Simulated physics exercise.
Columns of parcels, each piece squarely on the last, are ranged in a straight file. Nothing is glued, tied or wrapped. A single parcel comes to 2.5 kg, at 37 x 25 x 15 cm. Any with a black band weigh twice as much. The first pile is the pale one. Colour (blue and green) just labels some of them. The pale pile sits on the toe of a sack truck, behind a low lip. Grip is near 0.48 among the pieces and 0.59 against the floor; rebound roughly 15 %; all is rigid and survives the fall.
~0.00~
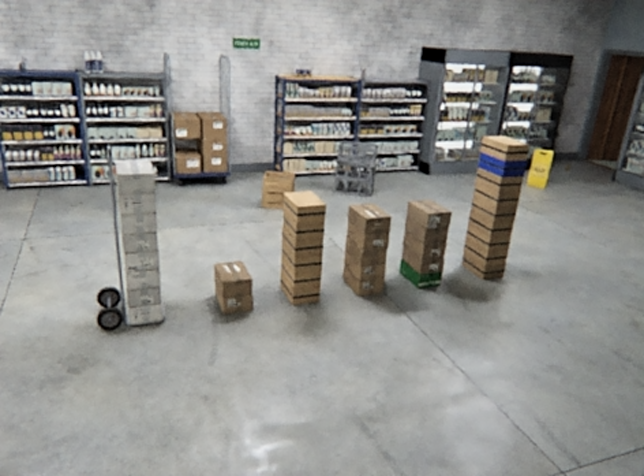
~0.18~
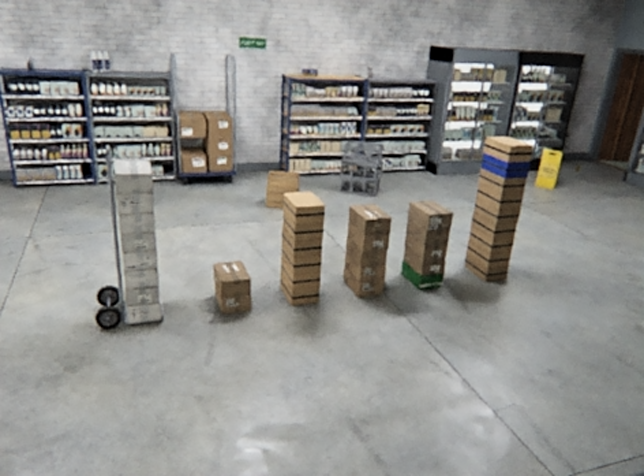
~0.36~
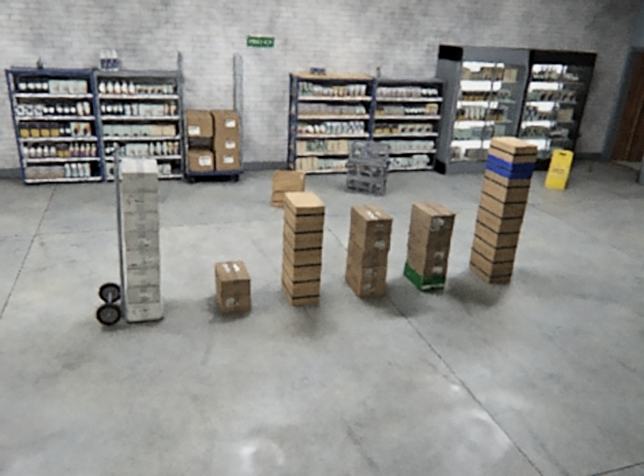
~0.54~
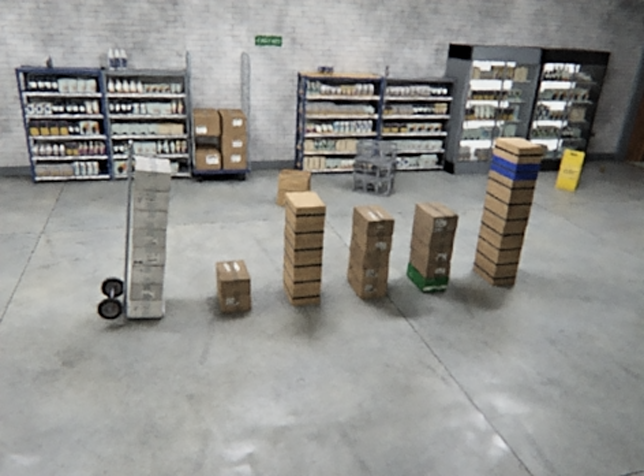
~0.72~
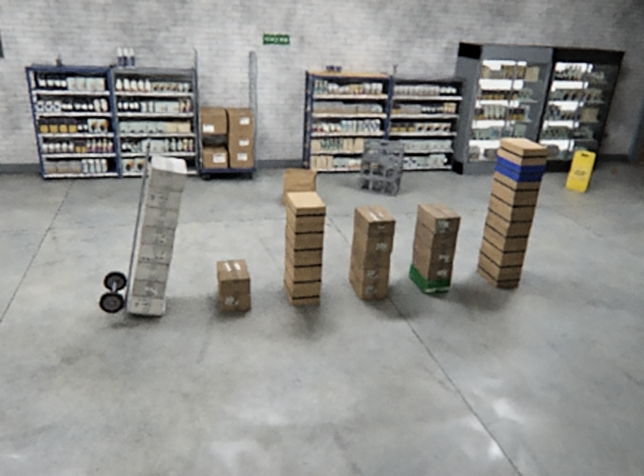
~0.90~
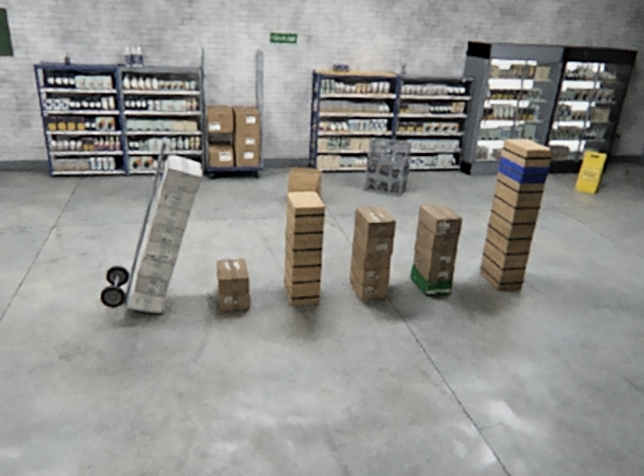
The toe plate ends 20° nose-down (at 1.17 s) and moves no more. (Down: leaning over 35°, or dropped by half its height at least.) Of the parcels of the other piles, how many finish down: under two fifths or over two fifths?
The part is under two fifths.
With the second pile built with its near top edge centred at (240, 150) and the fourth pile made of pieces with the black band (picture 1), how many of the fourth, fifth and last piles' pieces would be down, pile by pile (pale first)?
Then fourth 4, fifth 2, last 0.
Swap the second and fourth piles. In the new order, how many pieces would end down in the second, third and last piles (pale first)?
In that case second 0, third 0, last 0.
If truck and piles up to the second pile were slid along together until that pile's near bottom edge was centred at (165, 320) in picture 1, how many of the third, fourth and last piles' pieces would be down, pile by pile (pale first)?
Then third 0, fourth 0, last 0.
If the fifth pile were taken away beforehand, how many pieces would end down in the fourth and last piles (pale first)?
Then fourth 0, last 0.
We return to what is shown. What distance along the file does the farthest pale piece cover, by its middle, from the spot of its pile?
Roughly 110 cm along.
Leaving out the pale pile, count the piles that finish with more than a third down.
0 of them.
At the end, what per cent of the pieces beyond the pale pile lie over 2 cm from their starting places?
It is 5 per cent.
After 1.06 s, 0 of the pale pile down; none of the 27 other parcels down.
After 1.26 s, 8 of the pale pile down; none of the 27 other parcels down.
After 1.46 s, 8 of the pale pile down; none of the 27 other parcels down, 1 disturbed.
After 1.86 s, 8 of the pale pile down; none of the 27 other parcels down, 2 disturbed.
At rest (2.5 s), 8 of the pale pile down; none of the 27 other parcels down, 3 disturbed; green parcel unmoved; blue parcel unmoved. That is 0 per cent. As the last picture would show them, middles, green parcel near (431, 279), blue parcel near (523, 169).
